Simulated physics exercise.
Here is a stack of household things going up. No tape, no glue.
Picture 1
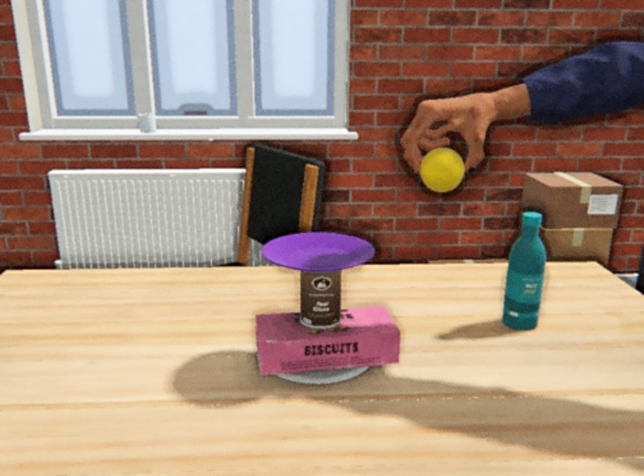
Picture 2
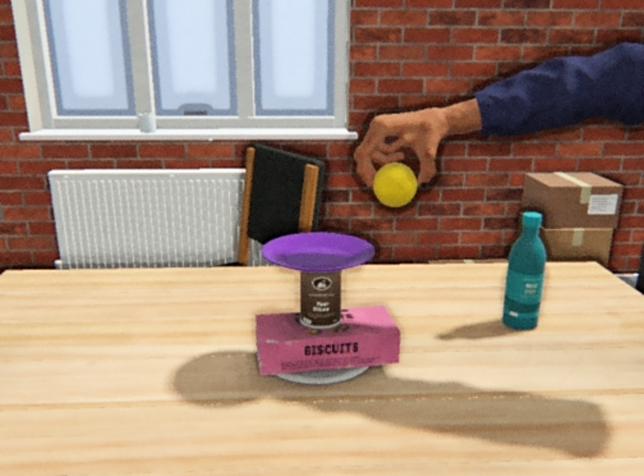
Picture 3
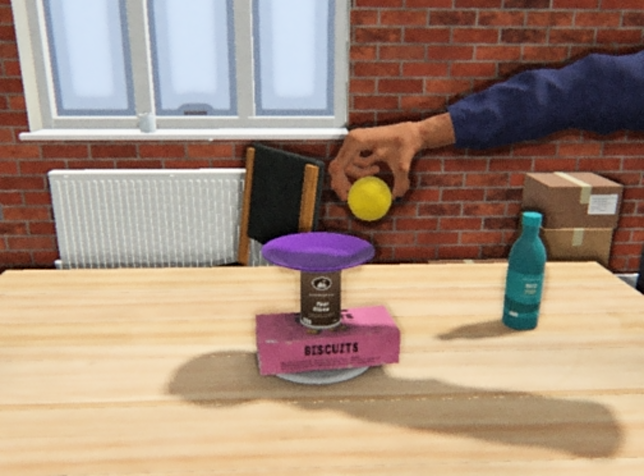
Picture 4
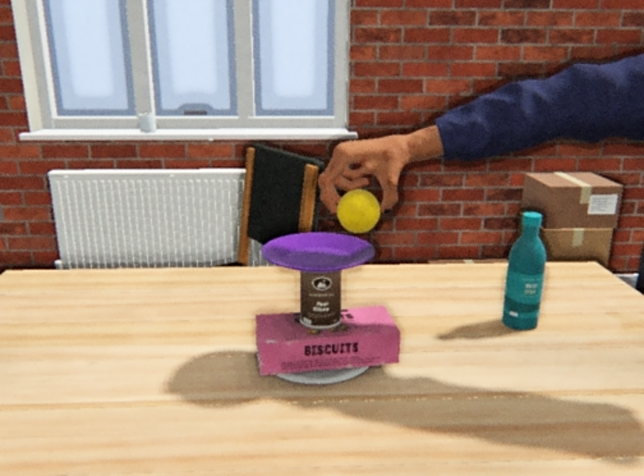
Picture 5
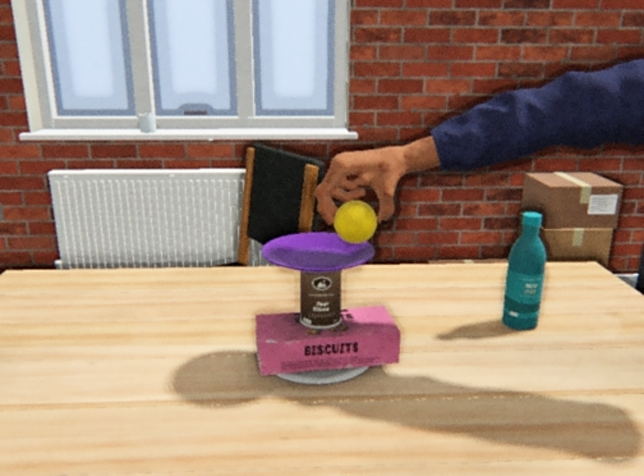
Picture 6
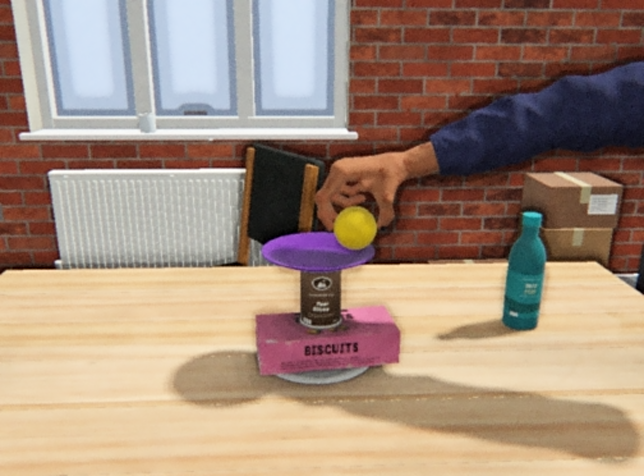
At first, a hand holds a yellow lemon up and to the right of a purple plate, which sits on a brown tin above a pink biscuit packet. The hand moves left and down, slowing as it nears the plate, then sets the lemon on its right side, fingers still gripping it.
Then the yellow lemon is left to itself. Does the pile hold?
It keeps its balance.
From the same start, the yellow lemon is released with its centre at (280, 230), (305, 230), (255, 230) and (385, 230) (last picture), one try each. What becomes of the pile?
First, it stays up; second, it keeps its balance; third, it comes apart; fourth, it gives way.
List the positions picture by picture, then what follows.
In the first frame, still above its spot; yellow lemon (442, 170); pink packet (326, 339).
In the second frame, still above its spot; yellow lemon (395, 185); turquoise bottle (526, 271).
In the third frame, still above its spot; yellow lemon (369, 199).
In the fourth frame, still above its spot; yellow lemon (359, 211); brown tin (321, 292).
In the fifth frame, still above its spot; yellow lemon (355, 222); purple plate (318, 255).
In the sixth frame, set down, still held; yellow lemon (355, 228); pink packet (326, 339).
Then, 0.20 s after the last picture, nothing has stirred.
Then, 0.70 s after the last picture, yellow lemon resting near (355, 229).
At rest, all 6 in place. Seen from the same camera at the end, yellow lemon near (355, 229). The pile stays up.
